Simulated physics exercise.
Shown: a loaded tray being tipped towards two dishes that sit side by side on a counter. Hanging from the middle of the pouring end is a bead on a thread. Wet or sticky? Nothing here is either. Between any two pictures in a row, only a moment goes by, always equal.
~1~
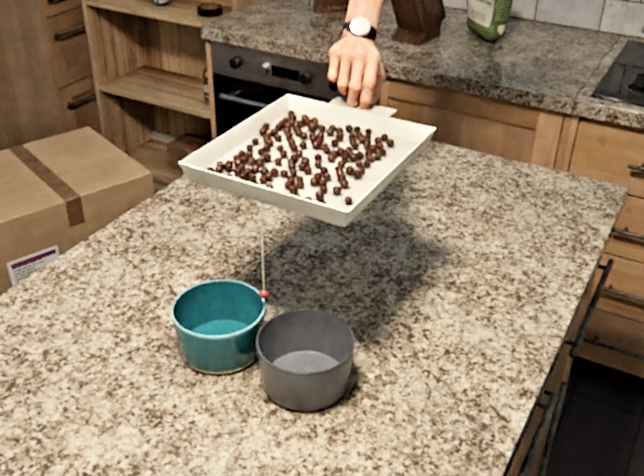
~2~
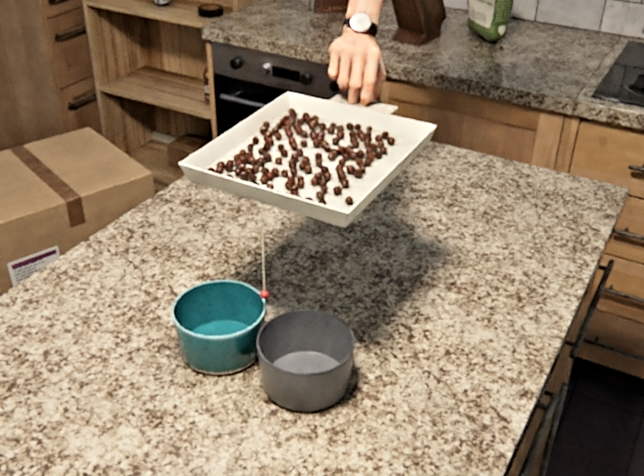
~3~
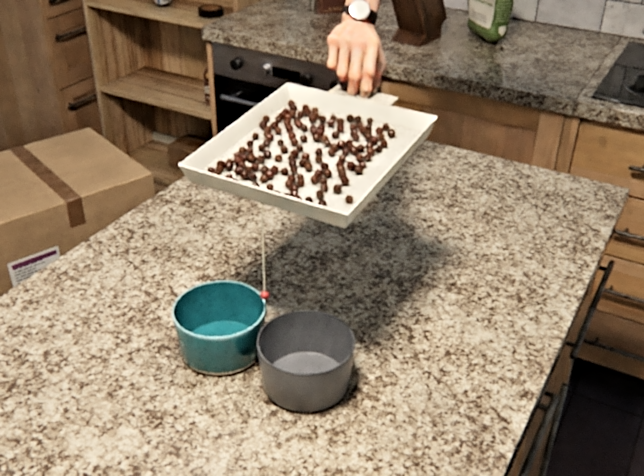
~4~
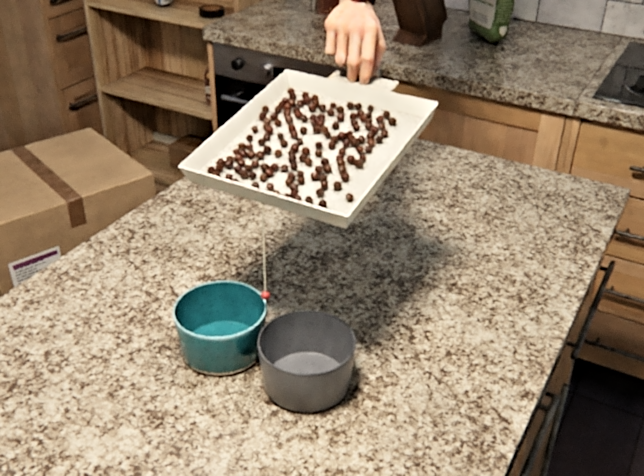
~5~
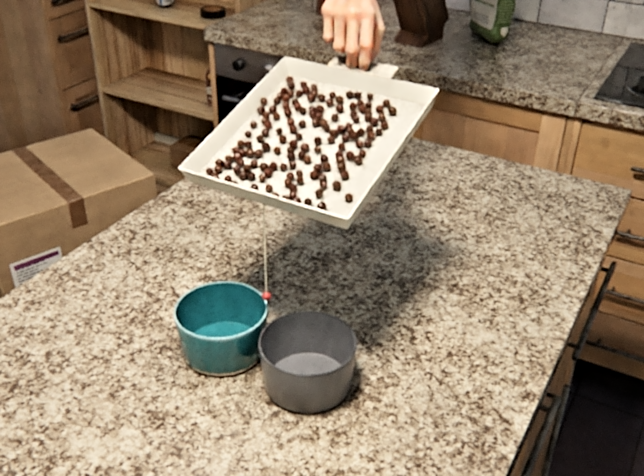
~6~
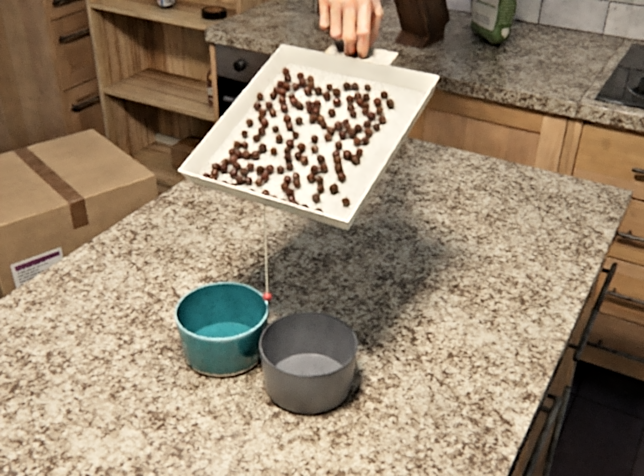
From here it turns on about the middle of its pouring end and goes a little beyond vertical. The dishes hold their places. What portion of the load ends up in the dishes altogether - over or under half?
Over.
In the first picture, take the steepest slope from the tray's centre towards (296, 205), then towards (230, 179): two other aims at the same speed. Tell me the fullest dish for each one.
1: The dish to the right. 2: The dish to the left.
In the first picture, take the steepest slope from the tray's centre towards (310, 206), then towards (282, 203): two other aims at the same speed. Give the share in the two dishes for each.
Shares: About 80 in a hundred, then about 80 in a hundred.
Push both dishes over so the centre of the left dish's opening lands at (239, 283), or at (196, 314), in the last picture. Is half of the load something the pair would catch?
For the two places in order: A minority share, a majority share.
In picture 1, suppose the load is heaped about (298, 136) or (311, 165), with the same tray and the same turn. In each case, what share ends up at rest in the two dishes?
In order, 70 per cent then 80 per cent.
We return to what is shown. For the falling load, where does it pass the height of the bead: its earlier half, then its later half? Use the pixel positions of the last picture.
First half (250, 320); second half (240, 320).
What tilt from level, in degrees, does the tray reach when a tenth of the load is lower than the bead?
Angle: Approx. 85 degrees.
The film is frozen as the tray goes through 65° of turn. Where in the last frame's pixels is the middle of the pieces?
The middle of the pieces shows up near (258, 193).
Just after the last frame, tray tipped steeply; the larger part on the tray; about a tenth in the air.
A moment on, tray tipped past a quarter turn; about a tenth on the tray; roughly a quarter in the right dish; roughly a quarter in the left dish; about a tenth outside both; roughly a third in the air.
Further on, tray tipped past a quarter turn; roughly a third in the right dish; roughly a third in the left dish; roughly a quarter outside both.
When it is over, tray tipped past a quarter turn; roughly a third in the right dish; roughly a third in the left dish; roughly a quarter outside both.
